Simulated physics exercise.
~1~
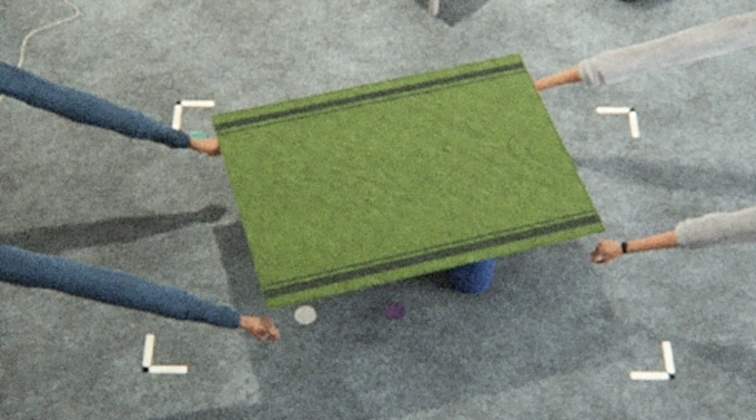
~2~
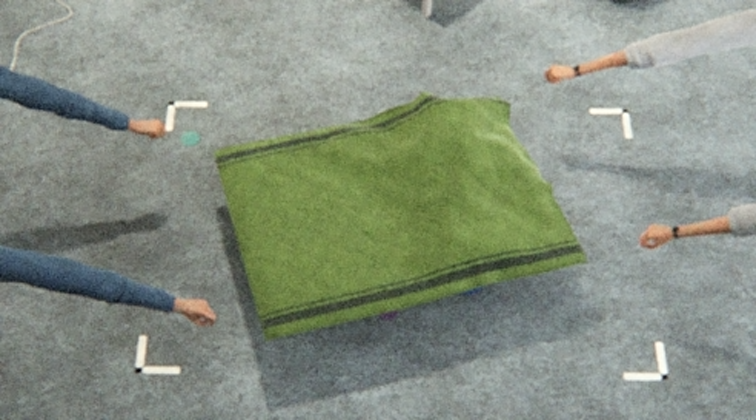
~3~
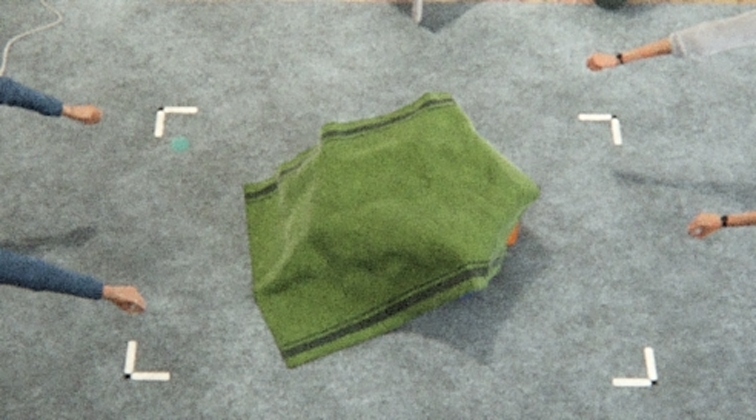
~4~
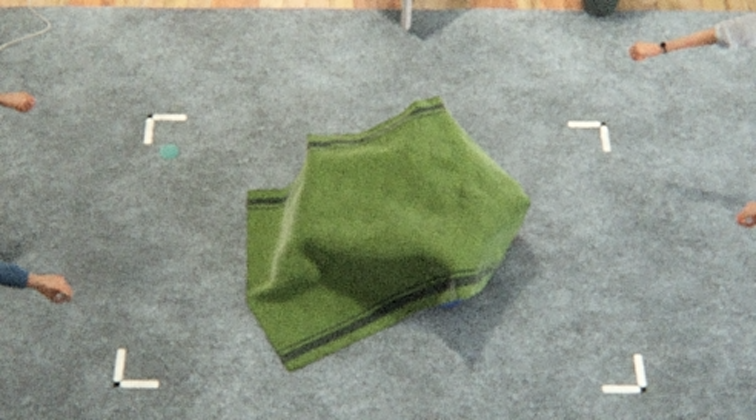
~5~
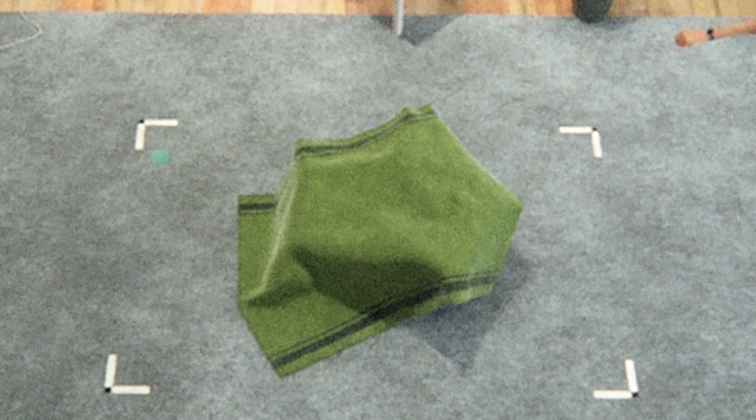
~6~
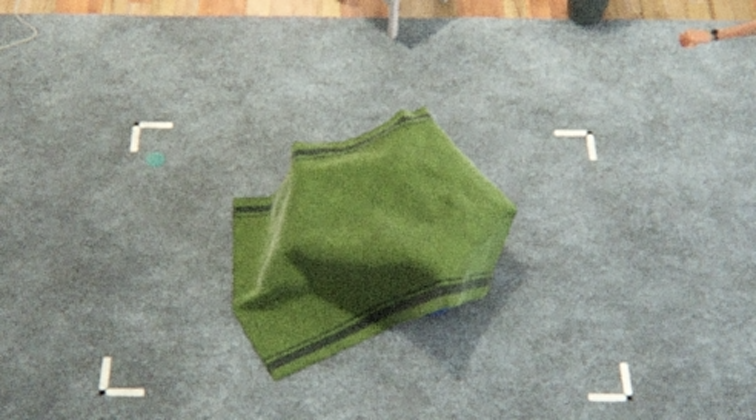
A green blanket with dark stripes along two edges is held flat by four hands above a grey living-room carpet, seen from overhead. White corner marks surround it, a small teal plate lies at the upper left, and a white plate, a purple disc and part of a blue pot show by its lower edge. The hands open and the blanket drops, its far side buckling first, as the arms draw back. It sags over the things beneath, an orange bit briefly peeking out at the right. It settles in a peaked, folded heap, covering the white plate and purple disc, while the teal plate stays uncovered.
